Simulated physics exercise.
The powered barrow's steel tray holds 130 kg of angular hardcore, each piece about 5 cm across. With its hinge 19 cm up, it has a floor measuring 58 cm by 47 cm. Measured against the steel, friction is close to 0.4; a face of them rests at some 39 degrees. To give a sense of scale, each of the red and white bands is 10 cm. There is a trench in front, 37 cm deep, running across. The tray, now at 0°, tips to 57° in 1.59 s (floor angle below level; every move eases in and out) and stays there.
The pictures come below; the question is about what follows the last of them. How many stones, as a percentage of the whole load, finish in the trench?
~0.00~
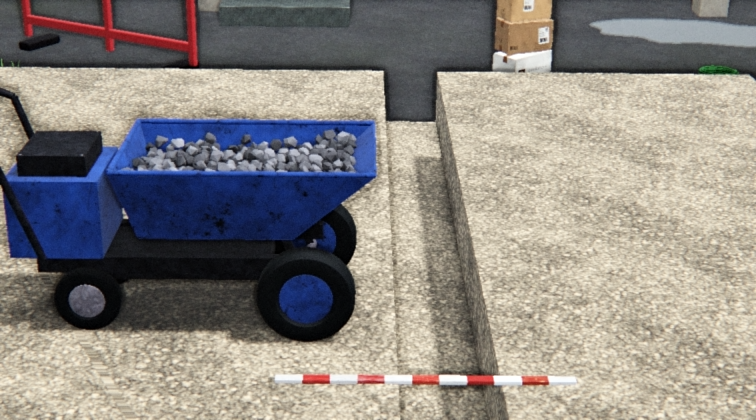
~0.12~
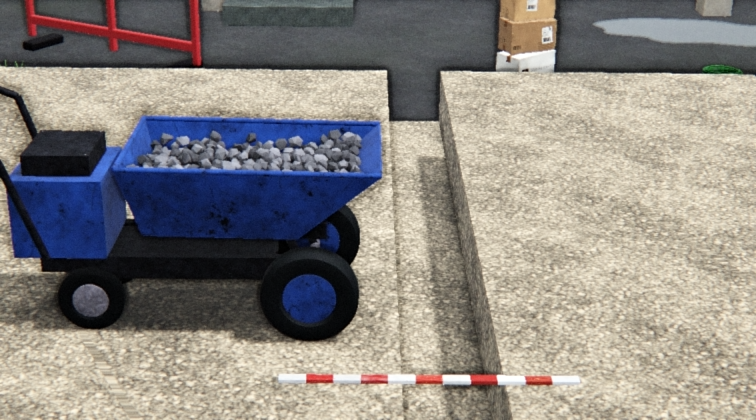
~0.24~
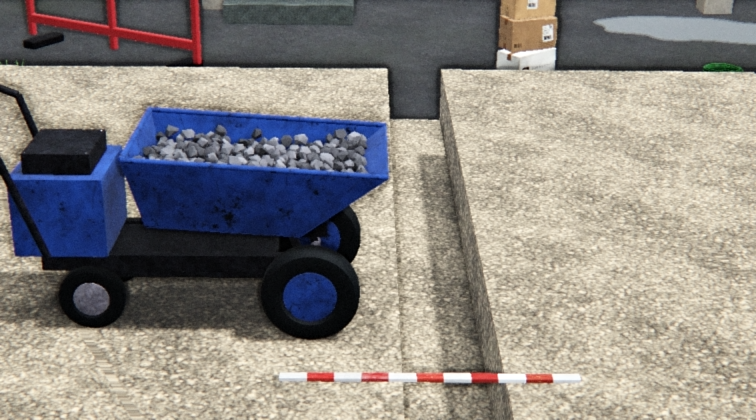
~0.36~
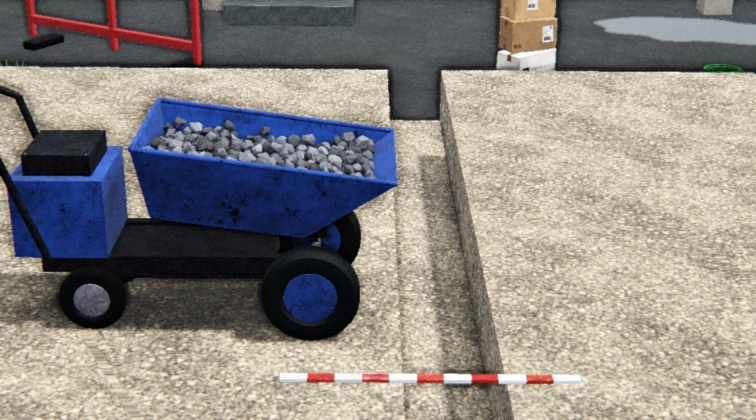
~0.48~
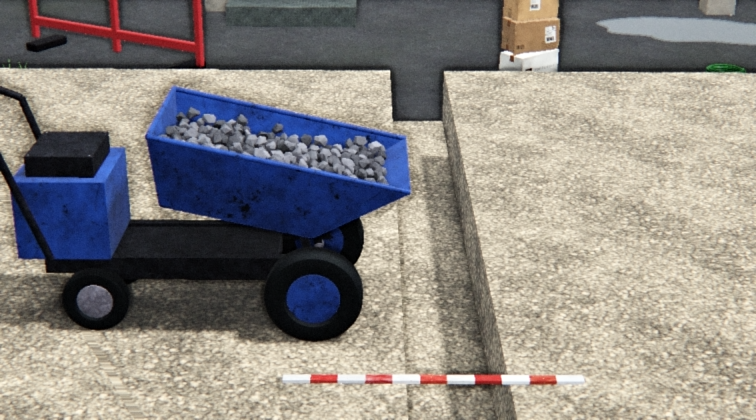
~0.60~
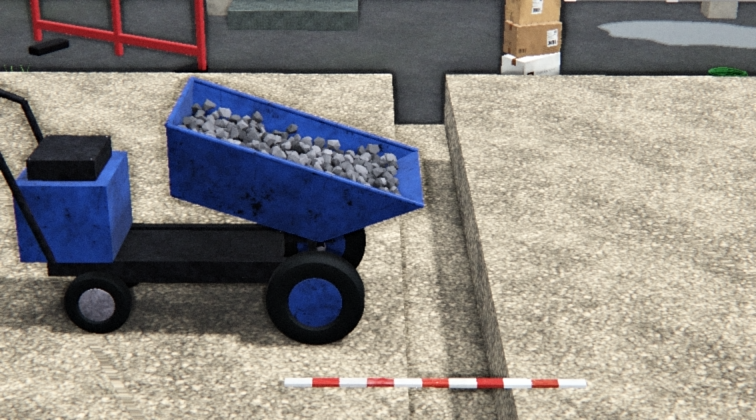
Roughly 46 per cent of the load ends up in the trench.
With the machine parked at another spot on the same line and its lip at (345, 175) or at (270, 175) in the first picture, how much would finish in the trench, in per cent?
Some 60 and some 40 per cent, in that order.
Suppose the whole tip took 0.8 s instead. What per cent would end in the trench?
Then roughly 40 percent.
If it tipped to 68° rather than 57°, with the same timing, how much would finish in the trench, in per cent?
It comes out at about 65 percent.
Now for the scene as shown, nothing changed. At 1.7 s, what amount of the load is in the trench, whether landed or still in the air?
5 per cent or so by then.
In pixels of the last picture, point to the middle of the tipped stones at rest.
Their middle ends up near (476, 371).
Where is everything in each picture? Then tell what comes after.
In the first frame, lip at (375, 176), floor tilted 0°, highest stones at (319, 145).
In the second frame, the tray is at 1°, its lip at (381, 176); the top of the load is at (271, 145); the stones move at 0.1 m/s on average.
In the third frame, lip at (388, 178), floor tilted 4°, highest stones at (224, 143); the stones move at 0.2 m/s on average.
In the fourth frame, lip at (397, 184), floor tilted 7°, highest stones at (189, 137); the stones move at 0.3 m/s on average.
In the fifth frame, the tray is at 12°, its lip at (410, 193); the top of the load is at (193, 127); the stones move at 0.4 m/s on average.
In the sixth frame, the tray is at 18°, its lip at (423, 206); the top of the load is at (204, 118); the stones move at 0.4 m/s on average.
After 1.2 s the floor is at 48°; 100 % in the tray; the foremost stones are at (435, 235).
After 1.7 s the floor is at 57°; 97 % in the tray, 3 % in the trench; the foremost stones are at (485, 294).
After 2.0 s the floor is at 57°; 74 % in the tray, 16 % in the trench, 9 % past the trench; the foremost stones are at (541, 303).
After 4.0 s the floor is at 57°; 37 % in the tray, 46 % in the trench, 17 % past the trench; the foremost stones are at (600, 309).
